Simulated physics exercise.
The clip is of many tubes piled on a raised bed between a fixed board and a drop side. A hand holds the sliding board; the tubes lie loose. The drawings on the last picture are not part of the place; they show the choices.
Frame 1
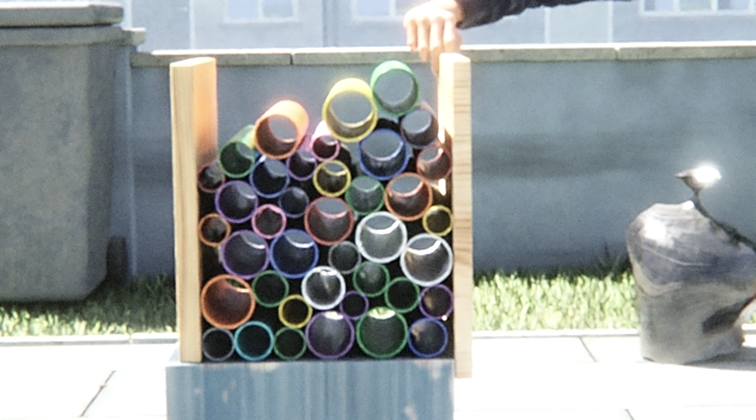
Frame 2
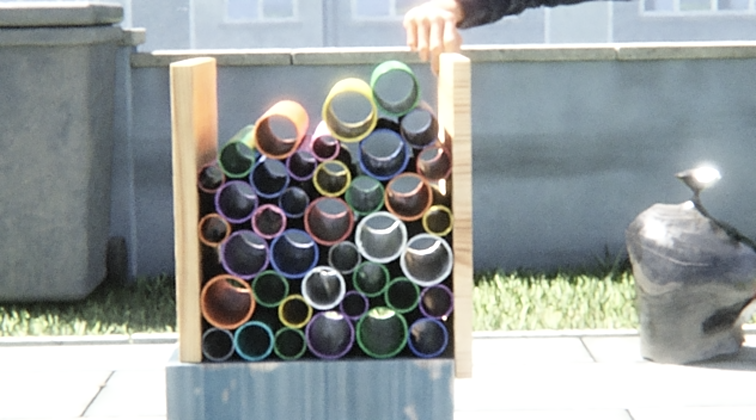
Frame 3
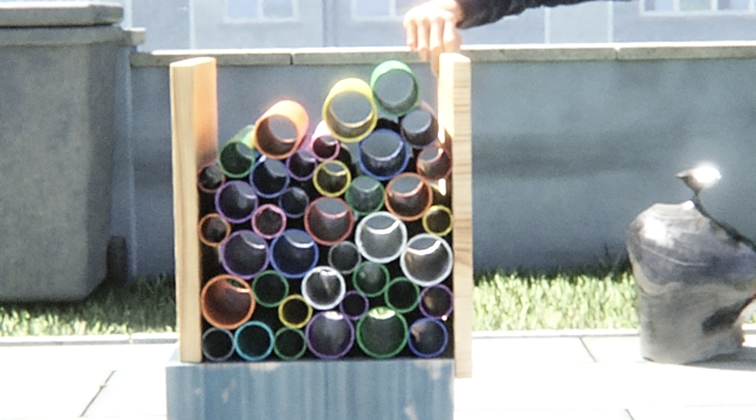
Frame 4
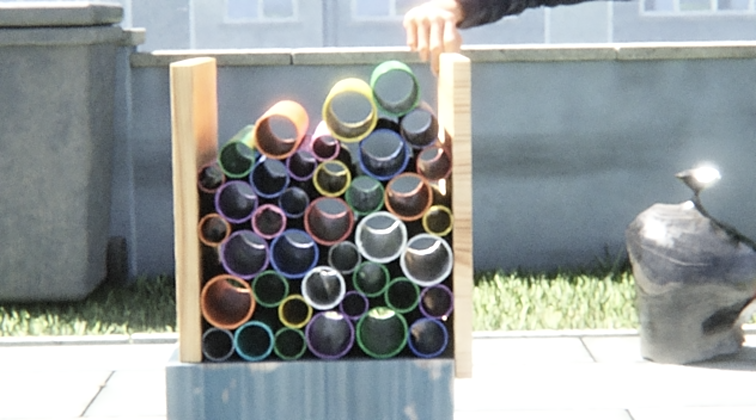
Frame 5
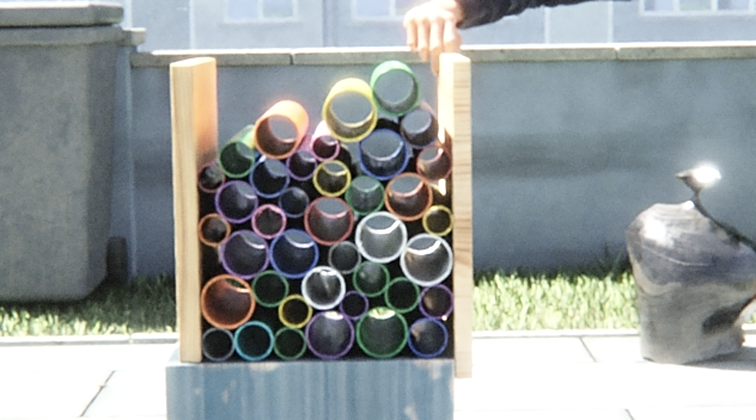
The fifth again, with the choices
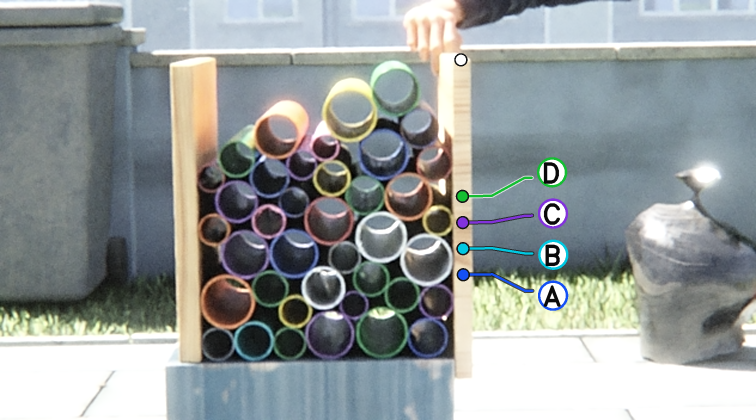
A hand rests on top of the right wooden board and stays still, while a stack of loose, colourful tubes sits motionless between two upright boards on a blue base, with a wall and grass behind.
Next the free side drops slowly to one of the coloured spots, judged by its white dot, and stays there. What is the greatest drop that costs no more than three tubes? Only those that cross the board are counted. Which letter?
Slide it to C.
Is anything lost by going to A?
At A: Yes.
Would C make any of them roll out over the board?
Yes.
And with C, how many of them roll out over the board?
At C the number is three.
On the marked copy, A at (463, 275); B at (463, 249); C at (463, 223); D at (462, 197); the white dot at (461, 60).
Taking C. A third of the way, top of the board (453, 132).
Two thirds of the way, top of the board (454, 214).
When it is over, top of the board (454, 222), three out over the board.
As for the rest, A more than three out over the board; B more than three out over the board; D none out over the board.
